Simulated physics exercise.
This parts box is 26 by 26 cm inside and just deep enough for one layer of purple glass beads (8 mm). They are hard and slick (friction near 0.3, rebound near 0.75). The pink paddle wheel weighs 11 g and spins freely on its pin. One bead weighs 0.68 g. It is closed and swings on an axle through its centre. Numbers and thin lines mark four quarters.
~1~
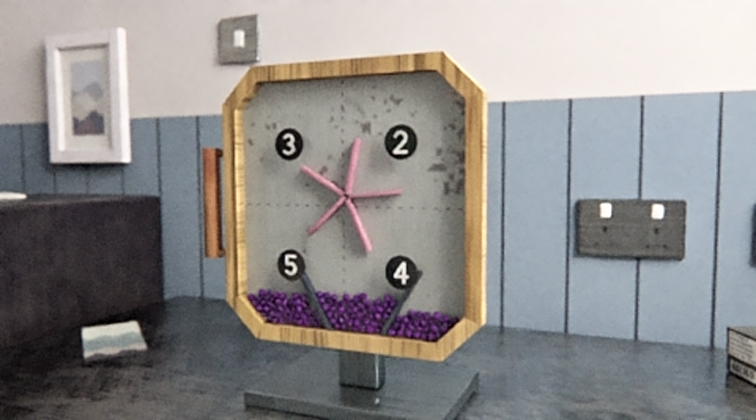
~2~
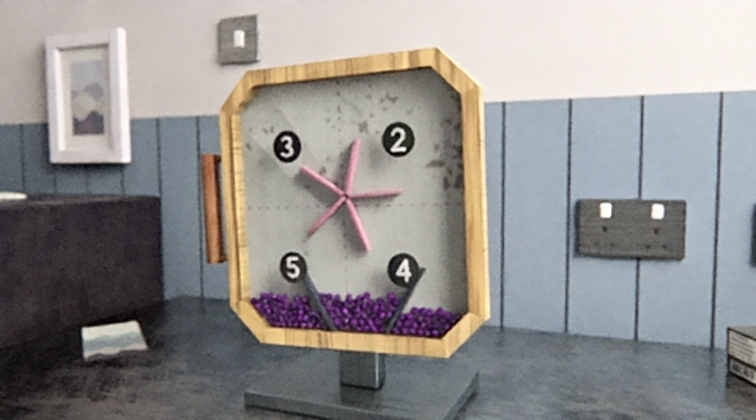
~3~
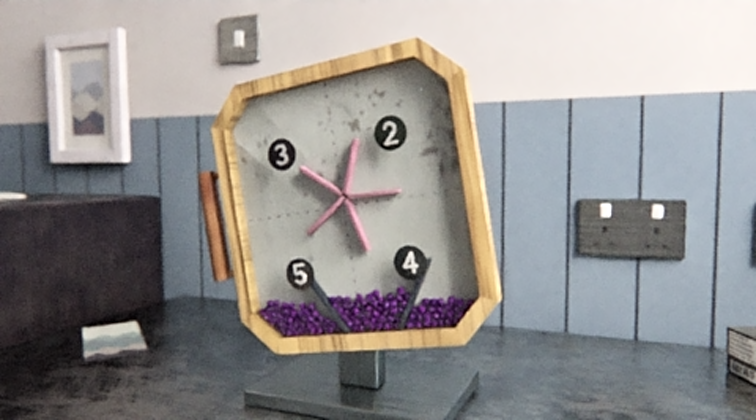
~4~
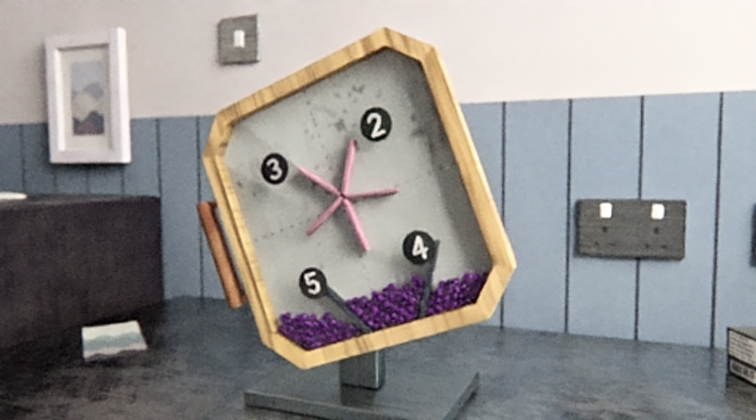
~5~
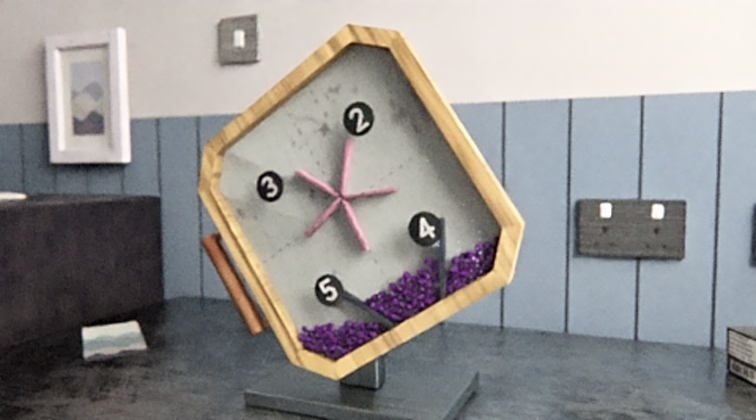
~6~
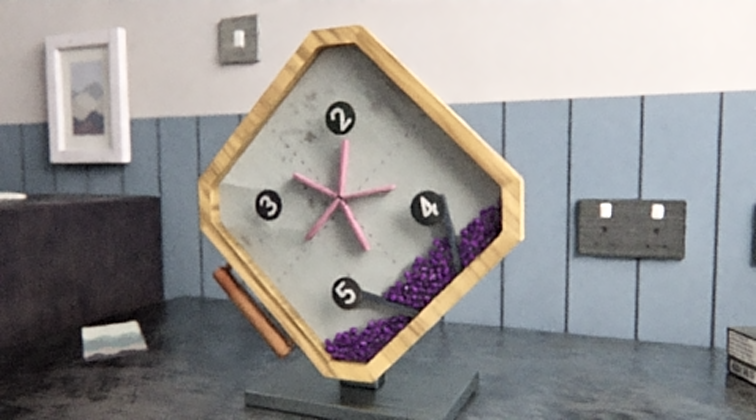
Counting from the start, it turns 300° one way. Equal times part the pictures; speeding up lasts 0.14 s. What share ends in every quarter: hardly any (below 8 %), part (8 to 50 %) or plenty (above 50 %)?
No. 2: Part, no. 3: Hardly any, no. 4: Plenty, no. 5: Hardly any.
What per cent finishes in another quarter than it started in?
Roughly 65 per cent.
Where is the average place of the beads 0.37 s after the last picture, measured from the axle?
About 6 cm right and 1 cm below.
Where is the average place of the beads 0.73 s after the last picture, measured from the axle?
About 5 cm right and 10 cm below.
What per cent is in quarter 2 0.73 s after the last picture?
About 80 per cent.
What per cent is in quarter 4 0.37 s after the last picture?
About 25 per cent.
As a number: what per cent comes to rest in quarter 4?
Some 85 per cent.
Then, 0.37 s after the last picture, it stands 143° anticlockwise; the beads' middle is 6 cm right of and 1 cm below the centre; no. 3, 35 %, no. 4, 25 %, no. 5, 45 %.
Then, 0.73 s after the last picture, it has come round 238° anticlockwise; the beads' middle is 5 cm right of and 10 cm below the centre; no. 2, 80 %, no. 3, 20 %.
Then, 1.04 s after the last picture, it has come round 300° anticlockwise; the beads' middle is 8 cm right of and 7 cm below the centre; no. 2, 70 %, no. 4, 30 %.
All still 3.9 s after it, it has come round 300° anticlockwise; no. 2, 15 %, no. 3, 0 %, no. 4, 85 %, no. 5, 0 %.
